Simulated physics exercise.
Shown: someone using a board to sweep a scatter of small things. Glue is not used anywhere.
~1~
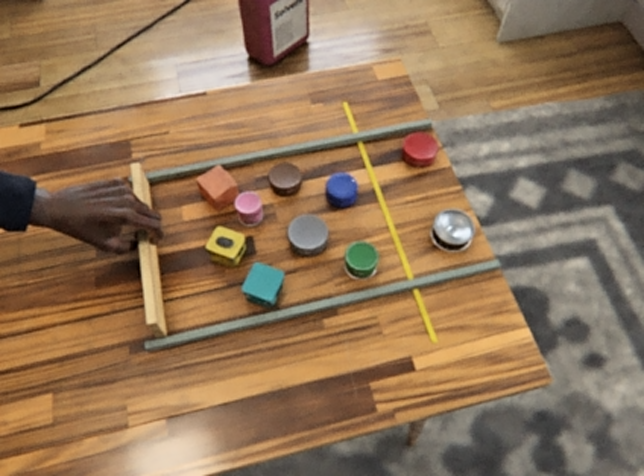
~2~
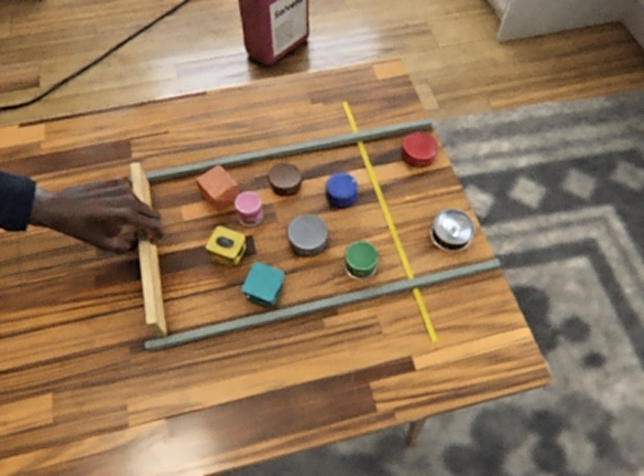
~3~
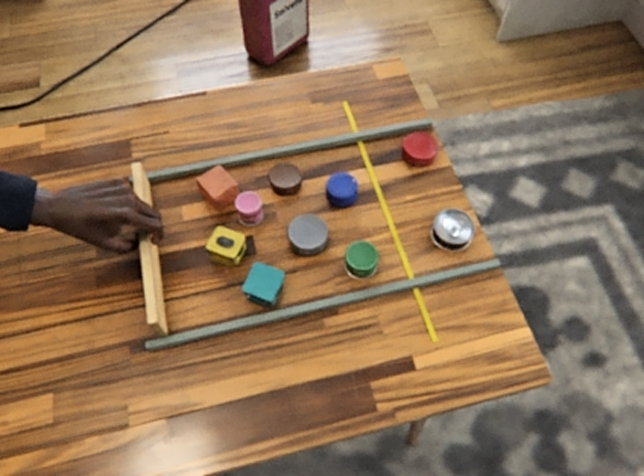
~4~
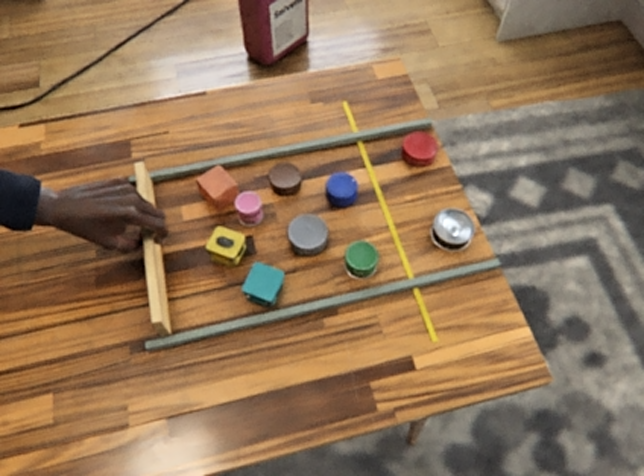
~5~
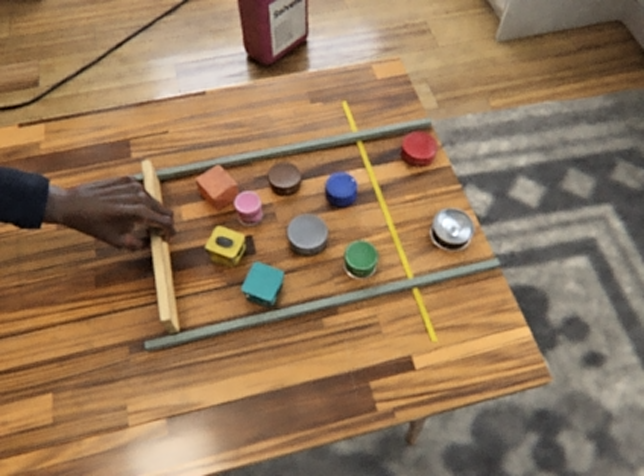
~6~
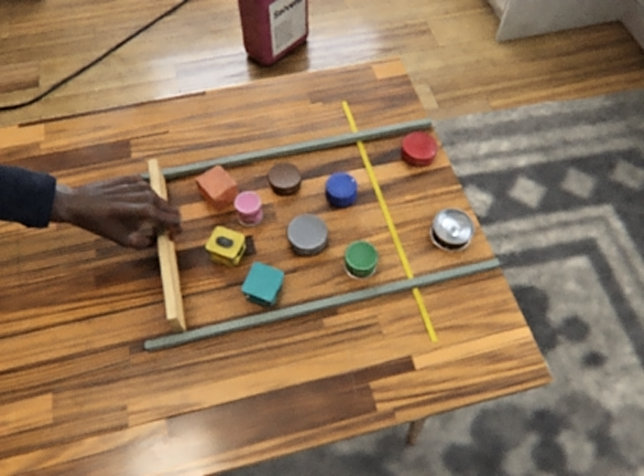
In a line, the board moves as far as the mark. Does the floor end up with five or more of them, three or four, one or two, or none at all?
The floor ends up with none at all.
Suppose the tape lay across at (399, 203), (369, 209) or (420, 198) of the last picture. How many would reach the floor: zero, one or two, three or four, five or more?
Taking them in turn, one to two; zero; one or two.
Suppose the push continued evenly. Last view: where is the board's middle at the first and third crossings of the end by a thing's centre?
At (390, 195) for the first, at (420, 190) for the third.
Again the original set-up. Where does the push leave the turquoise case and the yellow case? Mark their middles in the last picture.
The one named first is at (415, 243), the next at (399, 201).
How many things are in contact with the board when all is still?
4 of them.
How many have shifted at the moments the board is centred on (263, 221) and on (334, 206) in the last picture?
The first number is 6, the next one 8.
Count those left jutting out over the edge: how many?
Overhang count: 2.
Early on, none off yet; red tub at rest near (419, 150); black tin at rest near (452, 230); blue lid at rest near (341, 190).
A while later, none off yet; red tub at rest near (419, 150); black tin at rest near (452, 230); blue lid travelled a little near (353, 189).
Finally, the number that fall off is zero.
